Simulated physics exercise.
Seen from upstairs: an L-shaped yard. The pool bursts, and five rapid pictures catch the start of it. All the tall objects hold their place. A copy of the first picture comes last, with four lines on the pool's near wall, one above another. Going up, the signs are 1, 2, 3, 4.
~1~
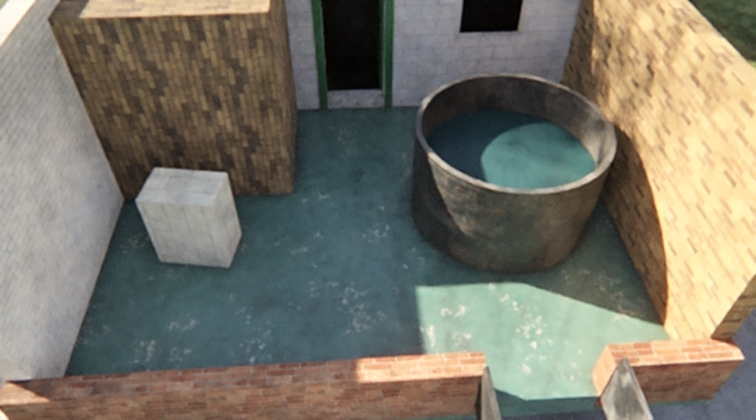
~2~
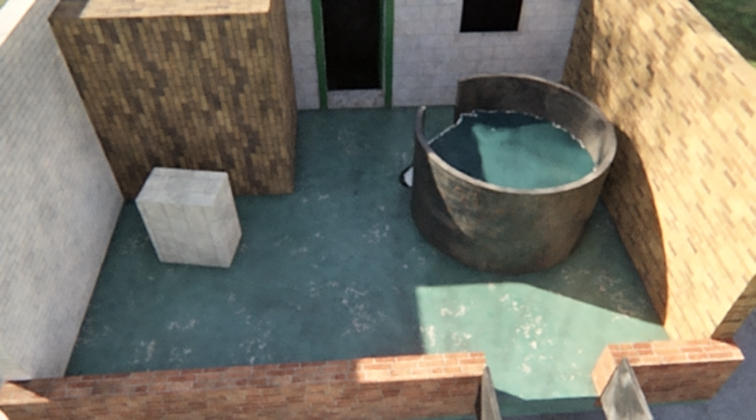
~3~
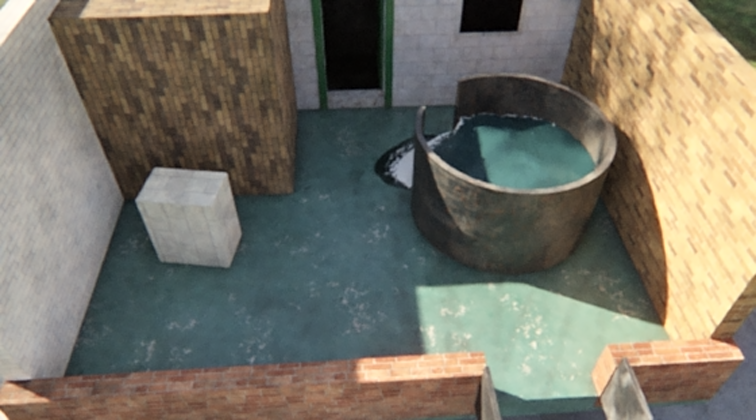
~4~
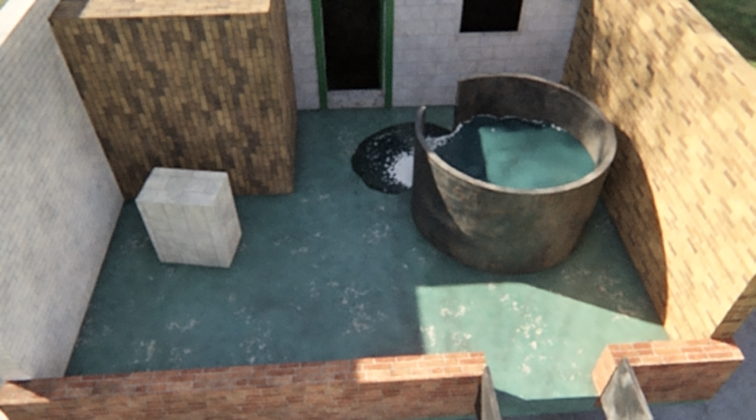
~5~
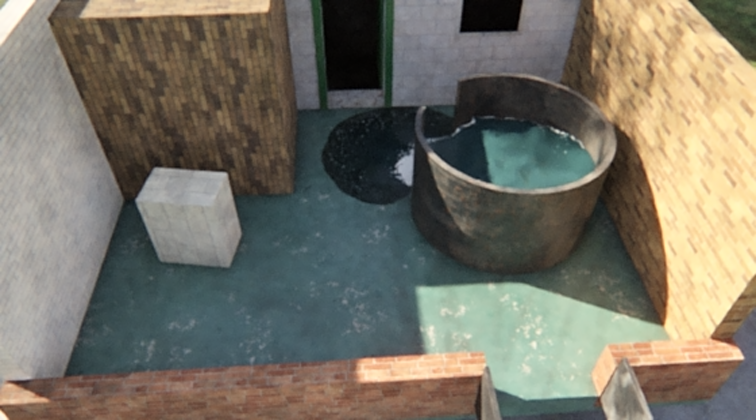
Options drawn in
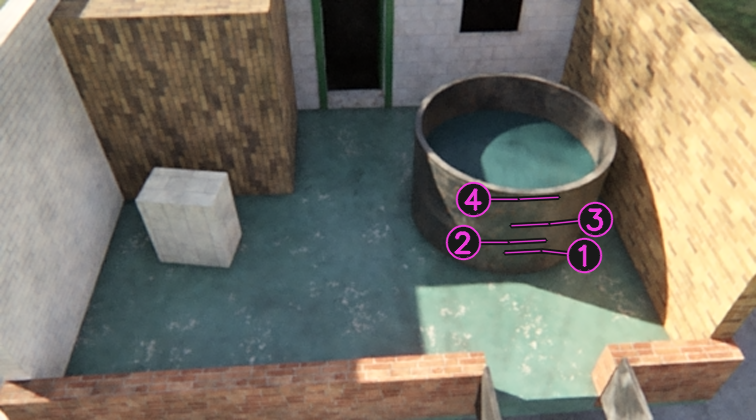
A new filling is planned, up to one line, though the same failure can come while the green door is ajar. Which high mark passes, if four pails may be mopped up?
Go for 1.
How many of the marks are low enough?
One of them.
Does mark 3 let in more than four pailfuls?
Yes.
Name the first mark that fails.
2 it is.
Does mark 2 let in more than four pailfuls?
Yes.
On the marked copy, 1 at (523, 251); 2 at (526, 241); 3 at (530, 224); 4 at (538, 198); from the bottom up 1, 2, 3, 4.
Choosing 1, a bucket or two gets in.
Choosing 2, about 10 bucketfuls get in.
Choosing 3, dozens of bucketfuls pour in.
Choosing 4, dozens of bucketfuls pour in.
